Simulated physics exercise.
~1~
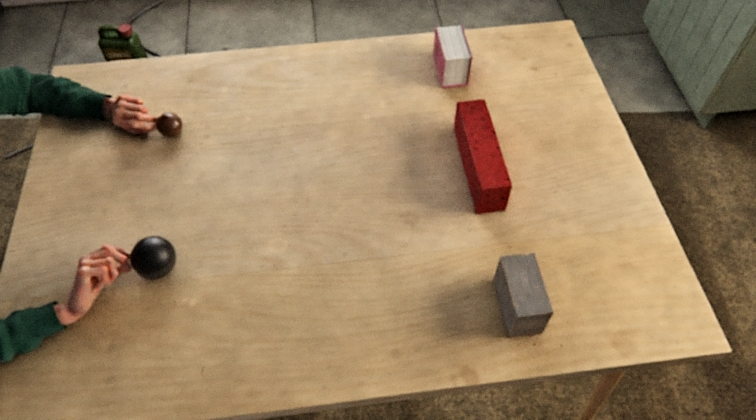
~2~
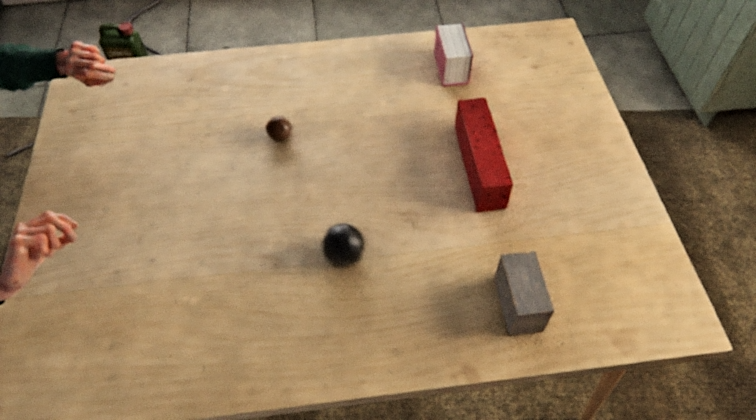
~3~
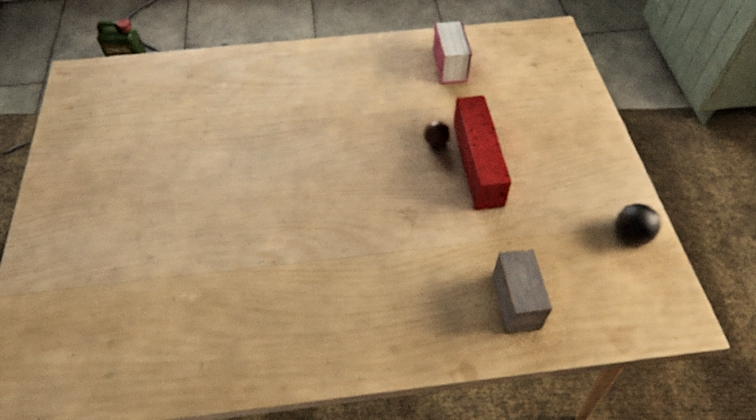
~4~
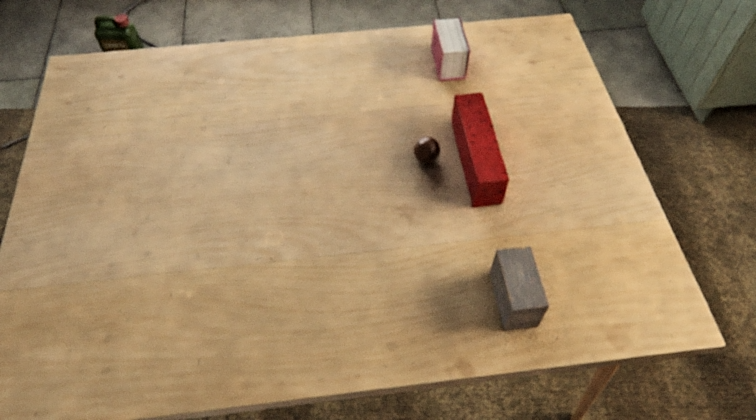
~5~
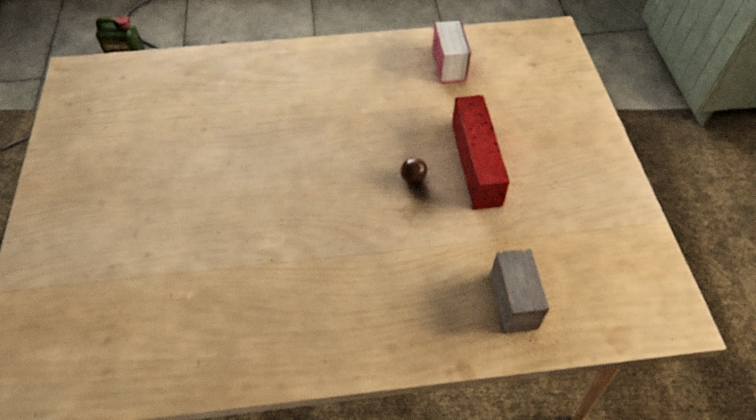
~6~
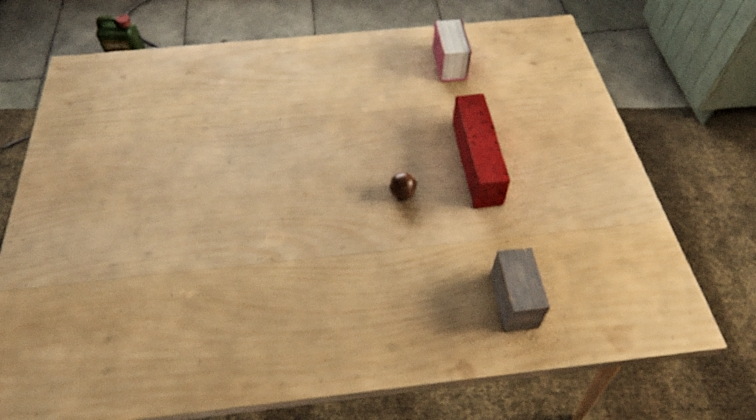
In the video, two hands roll a black ball and a smaller brown ball rightward across a wooden table toward three spaced blocks. The black one passes between the red and grey blocks and leaves the table, while the brown one bounces off the red block and rolls back down-left.
